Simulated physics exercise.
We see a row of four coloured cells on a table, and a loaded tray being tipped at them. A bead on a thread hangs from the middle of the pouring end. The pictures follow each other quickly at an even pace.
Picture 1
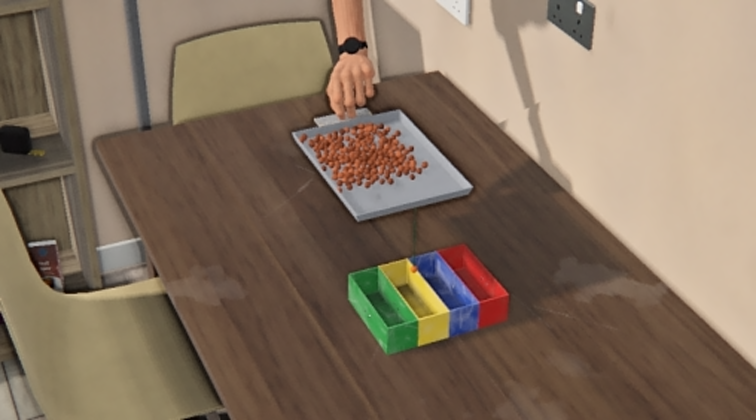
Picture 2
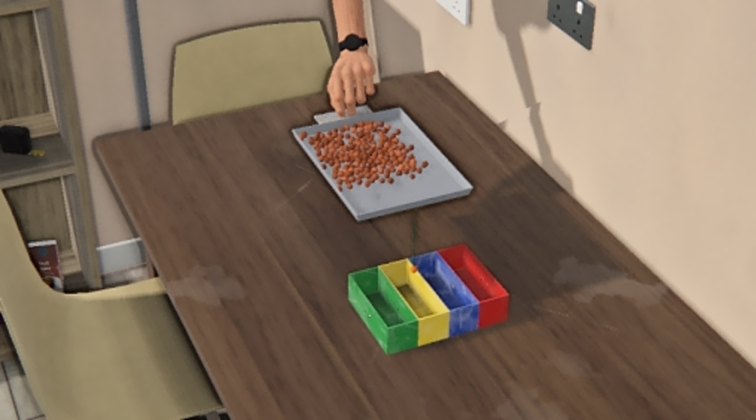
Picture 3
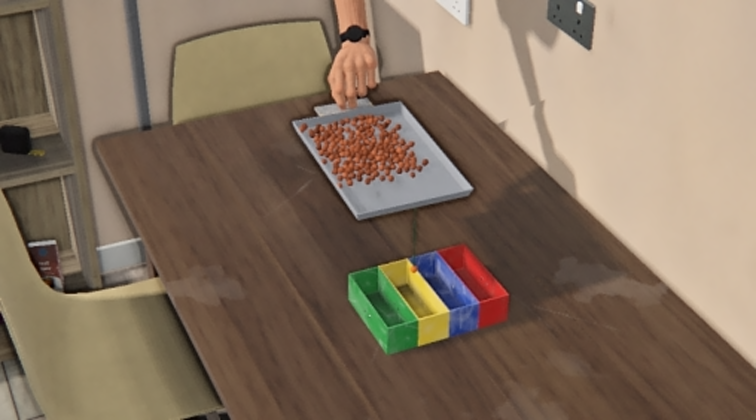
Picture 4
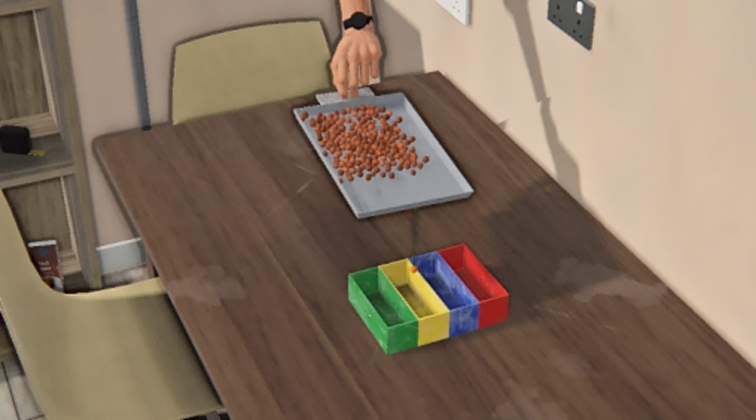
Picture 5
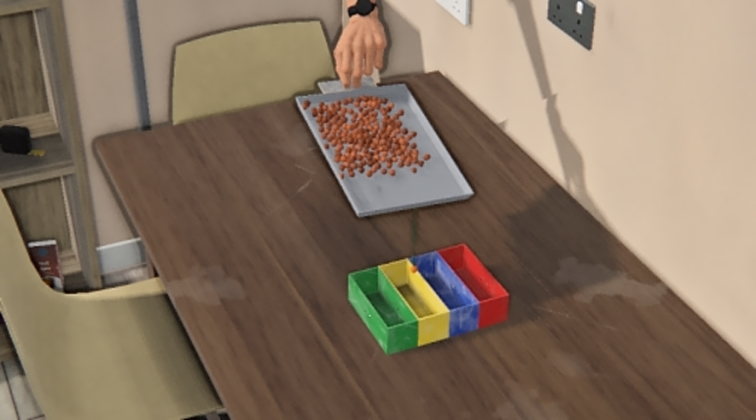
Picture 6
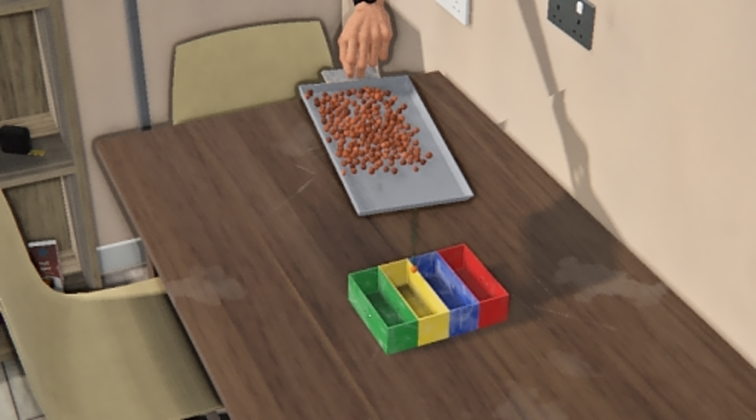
A hand wearing a black wristband slowly raises the handled far end of a grey tray, lifting its orange-brown pellets while the opposite end stays nearly in place. Seen from above at an angle, a dark wooden table stands between pale chairs and a beige wall. Nearer the viewer, joined green, yellow, blue and red compartments stay still, left to right, and the view remains fixed.
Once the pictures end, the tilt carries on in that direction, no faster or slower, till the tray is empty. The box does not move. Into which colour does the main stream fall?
It favours the red compartment.
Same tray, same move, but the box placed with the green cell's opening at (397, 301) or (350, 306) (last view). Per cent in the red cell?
First some 40, then 30 per cent.
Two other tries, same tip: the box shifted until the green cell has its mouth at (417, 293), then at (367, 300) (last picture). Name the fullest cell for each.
At the first place the blue cell, at the second the cell in red.
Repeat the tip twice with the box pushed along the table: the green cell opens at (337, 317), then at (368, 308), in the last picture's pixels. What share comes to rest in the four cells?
First some 20, then 60 per cent.
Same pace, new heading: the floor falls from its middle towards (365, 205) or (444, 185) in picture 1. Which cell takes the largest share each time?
First the green one, then the red one.
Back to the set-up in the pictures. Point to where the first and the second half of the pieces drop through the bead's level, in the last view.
First near (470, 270), later near (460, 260).
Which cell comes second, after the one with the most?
In second place: The cell in blue.
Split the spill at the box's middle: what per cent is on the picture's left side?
Near 0 %.
Shortly afterwards, tray tipped steeply; near two thirds on the tray; a little in the red cell; only a few in the blue cell; only a few in the yellow cell; near a quarter falling or outside the box.
Next, tray tipped past a quarter turn; a little on the tray; near a third in the red cell; near a quarter in the blue cell; a little in the yellow cell; only a few in the green cell; near a quarter falling or outside the box.
Some moments later, tray tipped past a quarter turn; near half in the red cell; near a quarter in the blue cell; a little in the yellow cell; only a few in the green cell; a little falling or outside the box.
In the end, tray tipped past a quarter turn; near half in the red cell; near a quarter in the blue cell; a little in the yellow cell; only a few in the green cell; a little outside the box.
